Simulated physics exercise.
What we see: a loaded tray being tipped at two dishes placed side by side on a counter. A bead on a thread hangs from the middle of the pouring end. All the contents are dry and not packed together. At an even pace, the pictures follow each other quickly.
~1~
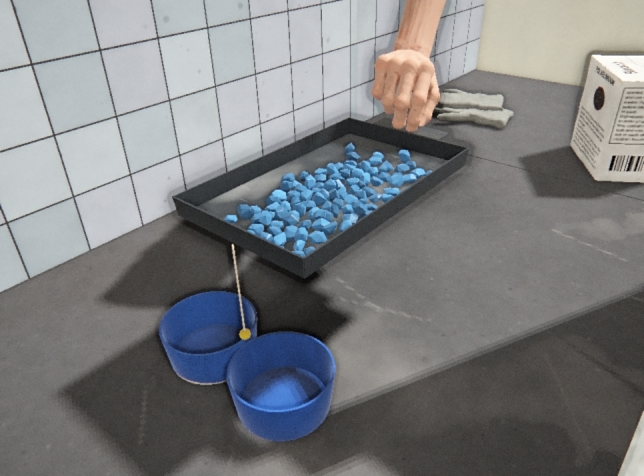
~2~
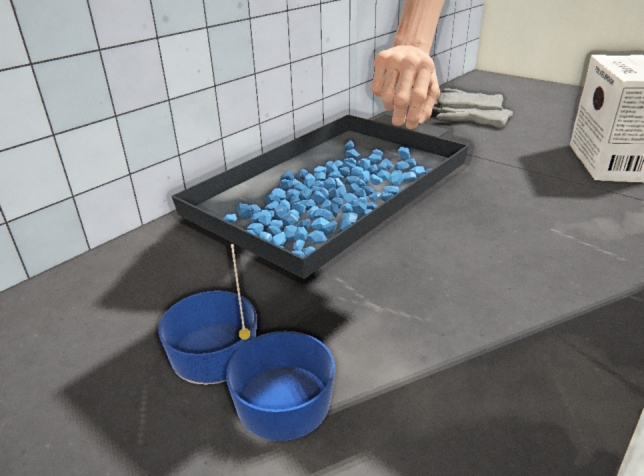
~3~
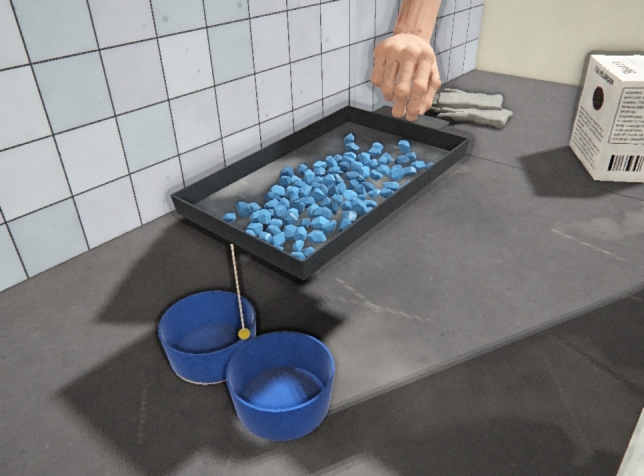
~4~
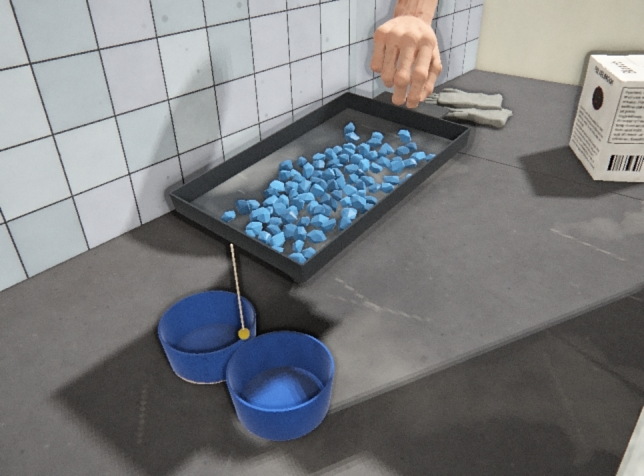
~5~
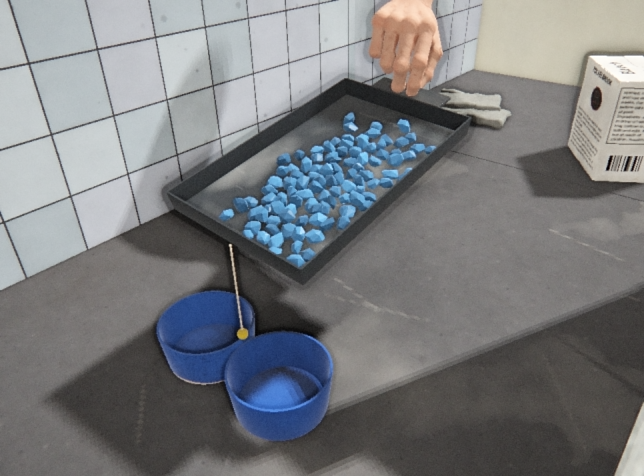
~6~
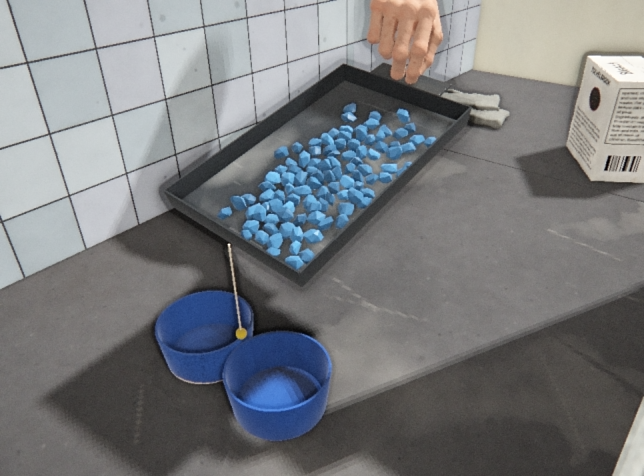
A dark rectangular tray of blue stones begins level above a grey counter beside a pale tiled wall, seen from above at an angle. Two blue dishes sit side by side below its near end, a yellow bead hangs on a thread, and a hand is behind near a cloth and white box. The tray's far end rises gradually, its near right corner dipping lowest, while the view shifts very slightly.
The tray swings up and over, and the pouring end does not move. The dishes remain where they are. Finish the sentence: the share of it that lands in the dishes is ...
... above one half.
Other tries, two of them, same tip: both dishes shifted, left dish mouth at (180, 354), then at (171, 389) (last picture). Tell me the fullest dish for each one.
The right of the pair the first time, the right of the pair the second.
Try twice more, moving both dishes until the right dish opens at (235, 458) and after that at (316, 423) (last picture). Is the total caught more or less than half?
Short of half and then the bulk of it.
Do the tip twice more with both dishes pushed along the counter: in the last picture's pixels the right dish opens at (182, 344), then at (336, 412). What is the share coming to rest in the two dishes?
I'd expect some 0 percent, and then some 70 percent.
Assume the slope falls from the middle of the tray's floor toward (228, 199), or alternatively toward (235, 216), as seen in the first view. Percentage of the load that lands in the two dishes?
Lab note: Case 1 near 90 %, case 2 near 60 %.
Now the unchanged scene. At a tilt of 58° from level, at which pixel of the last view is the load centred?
Roughly at (305, 199).
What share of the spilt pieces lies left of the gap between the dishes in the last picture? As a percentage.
My estimate is some 30 per cent.
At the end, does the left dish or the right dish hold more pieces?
It's the rightmost dish that ends with more.
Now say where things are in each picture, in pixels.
Corners of the pouring end at (175, 196) and (303, 256), level; middle of the load at (334, 195), aquarium stones; left dish at (173, 361); right dish at (244, 416); bead on its thread at (245, 334), in the first picture.
Corners of the pouring end at (175, 196) and (303, 257), level; middle of the load at (333, 194), in the second picture.
Corners of the pouring end at (174, 195) and (302, 259), tipped barely, lowest at the right corner; middle of the load at (333, 191), in the third picture.
Corners of the pouring end at (172, 193) and (302, 263), tipped a little, lowest at the right corner; middle of the load at (332, 186), in the fourth picture.
Corners of the pouring end at (170, 191) and (301, 267), tipped a little, lowest at the right corner; middle of the load at (331, 181), in the fifth picture.
Corners of the pouring end at (167, 190) and (299, 270), tipped clearly, lowest at the right corner; middle of the load at (329, 177); left dish at (169, 361); right dish at (240, 415), in the sixth picture.
Soon after the last picture, tray tipped steeply; all on the tray.
A little later, tray tipped right over; about a third on the tray; about a quarter in the right dish; about a quarter outside both; a small part in the air.
Later still, tray tipped past a quarter turn; about two thirds in the right dish; about a third outside both.
At rest, tray tipped past a quarter turn; about two thirds in the right dish; none in the left dish; about a third outside both.
